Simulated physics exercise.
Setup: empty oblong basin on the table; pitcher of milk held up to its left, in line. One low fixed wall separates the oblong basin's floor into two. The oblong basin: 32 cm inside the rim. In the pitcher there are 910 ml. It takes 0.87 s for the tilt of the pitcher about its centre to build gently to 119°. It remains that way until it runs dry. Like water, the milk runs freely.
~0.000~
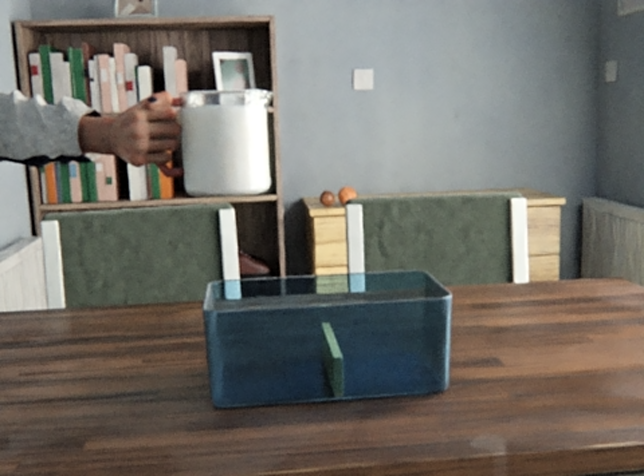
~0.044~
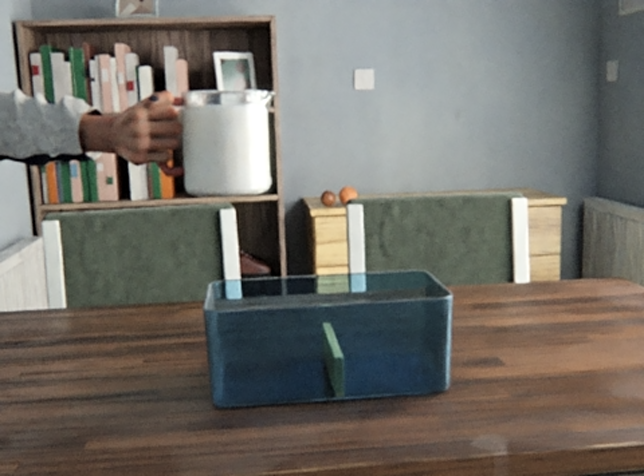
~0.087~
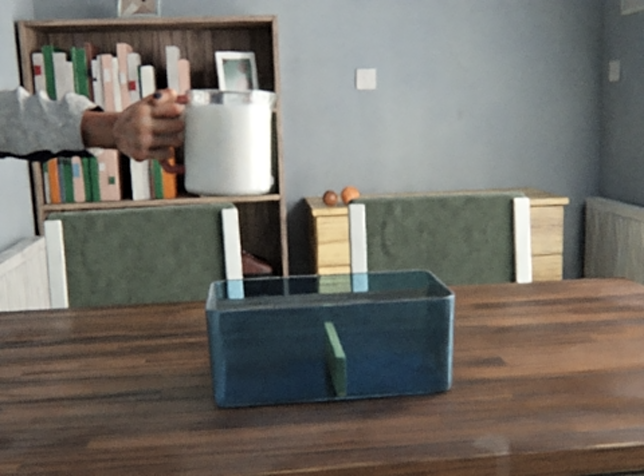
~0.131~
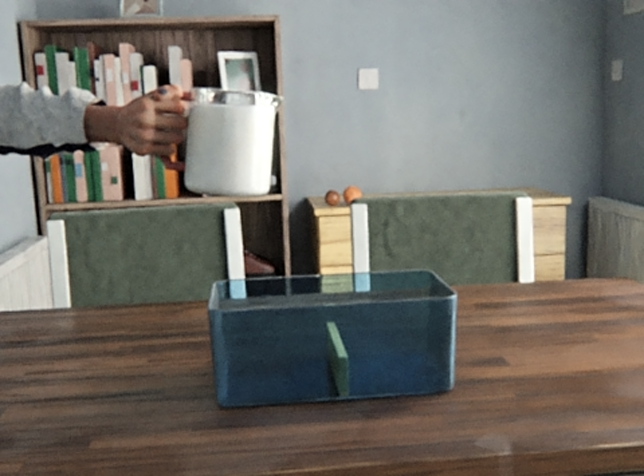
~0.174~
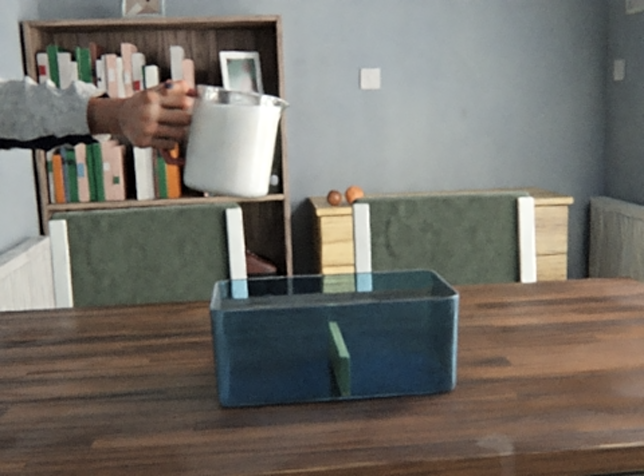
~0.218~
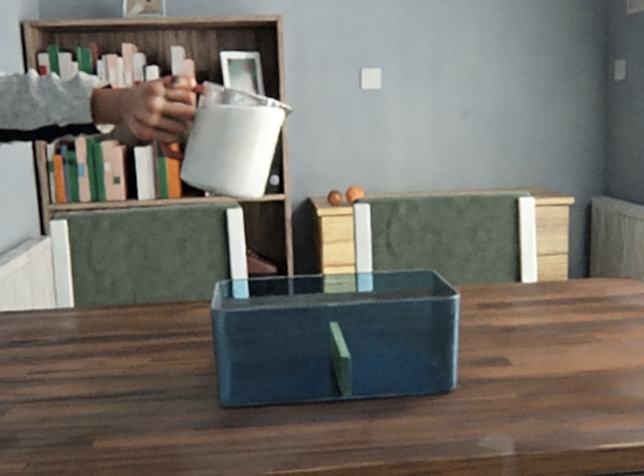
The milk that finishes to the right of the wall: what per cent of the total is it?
It is about 73 per cent of the total.
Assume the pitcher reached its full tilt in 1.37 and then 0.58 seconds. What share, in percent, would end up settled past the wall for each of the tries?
I'd expect close to 80 per cent and then close to 60 per cent.
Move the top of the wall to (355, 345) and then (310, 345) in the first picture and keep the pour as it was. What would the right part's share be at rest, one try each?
First try about 40 %, second try about 90 %.
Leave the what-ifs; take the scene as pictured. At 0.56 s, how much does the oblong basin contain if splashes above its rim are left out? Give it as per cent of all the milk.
Estimate - around 4 in a hundred parts.
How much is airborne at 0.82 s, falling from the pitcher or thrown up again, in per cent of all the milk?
Close to 26 per cent.
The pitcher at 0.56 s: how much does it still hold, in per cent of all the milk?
70 %.
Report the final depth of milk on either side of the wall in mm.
On the left it stands about 10 mm, on the right about 30 mm.
Then, 0.56 s in, the tilt is 86° and 71 per cent is still to pour, 0 is left of the wall and 4 right of it.
Then, 0.82 s in, the tilt is 118° and 14 per cent is still to pour, 4 is left of the wall and 55 right of it.
Then, 1.08 s in, the tilt is 119° and 0 per cent is still to pour, 23 is left of the wall and 72 right of it.
Then, 1.37 s in, the tilt is 119° and 0 per cent is still to pour, 25 is left of the wall and 73 right of it.
Finally, 25 per cent lies left of the wall, 73 right of it and 2 outside.
